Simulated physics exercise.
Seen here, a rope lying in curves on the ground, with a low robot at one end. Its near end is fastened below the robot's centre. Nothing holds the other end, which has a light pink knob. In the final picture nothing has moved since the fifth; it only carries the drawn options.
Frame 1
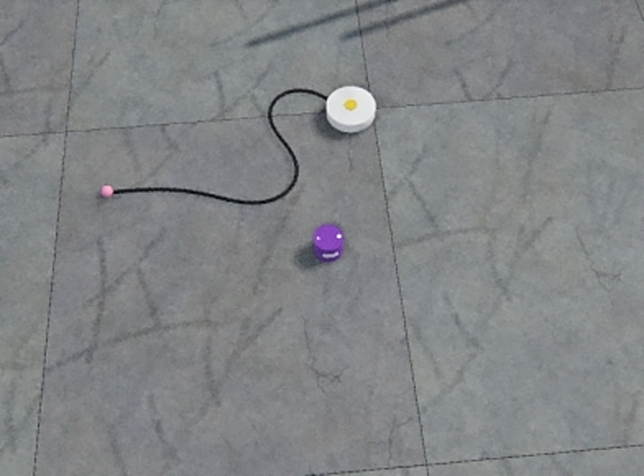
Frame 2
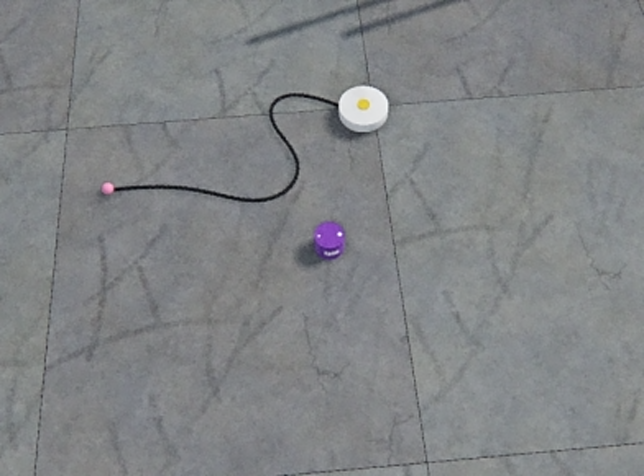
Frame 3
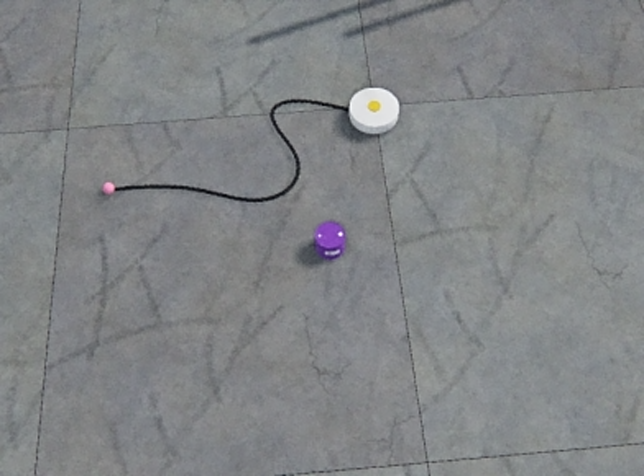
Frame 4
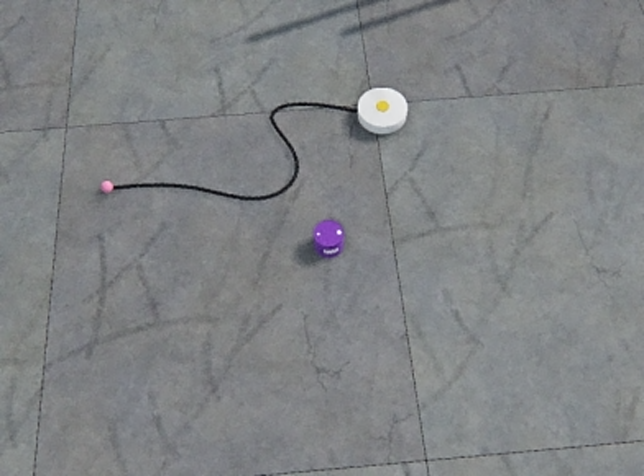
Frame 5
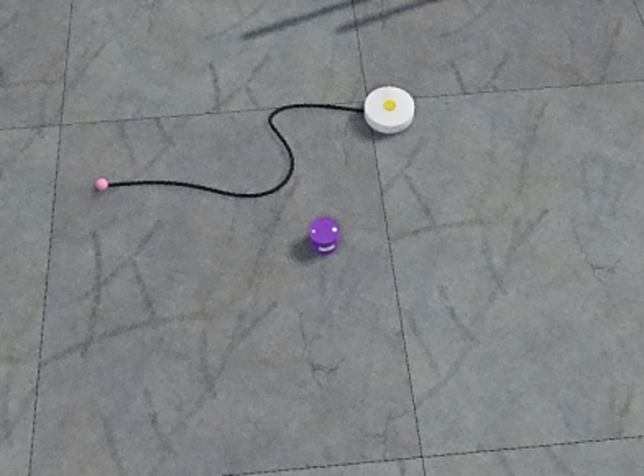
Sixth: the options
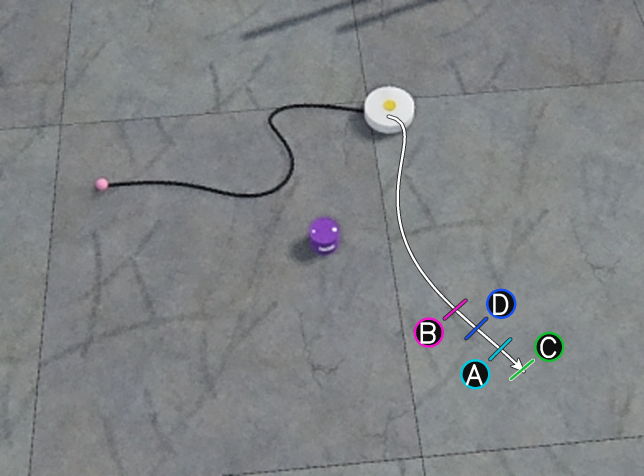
A white robot slides slowly right across gray tiles, drawing out the curved black rope's near end.
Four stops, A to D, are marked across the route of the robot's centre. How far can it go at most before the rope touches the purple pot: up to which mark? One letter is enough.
It should halt at D.
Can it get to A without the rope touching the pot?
No.
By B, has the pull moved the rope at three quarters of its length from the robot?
By then, no.
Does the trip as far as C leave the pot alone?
No.
On the marked copy, A at (500, 349); B at (455, 309); C at (522, 370); D at (476, 328); the route from (389, 116) via (406, 243) to (524, 372).
Taking D. A third of the way, robot (399, 179), middle of the rope (290, 175), free end (102, 185).
Two thirds of the way, robot (419, 261), middle of the rope (290, 175), free end (102, 185).
When it is over, robot (478, 324), middle of the rope (301, 207), free end (103, 184); nothing has been touched.
As for the rest, A brings the rope against the pot; B is safe but short; C brings the rope against the pot.
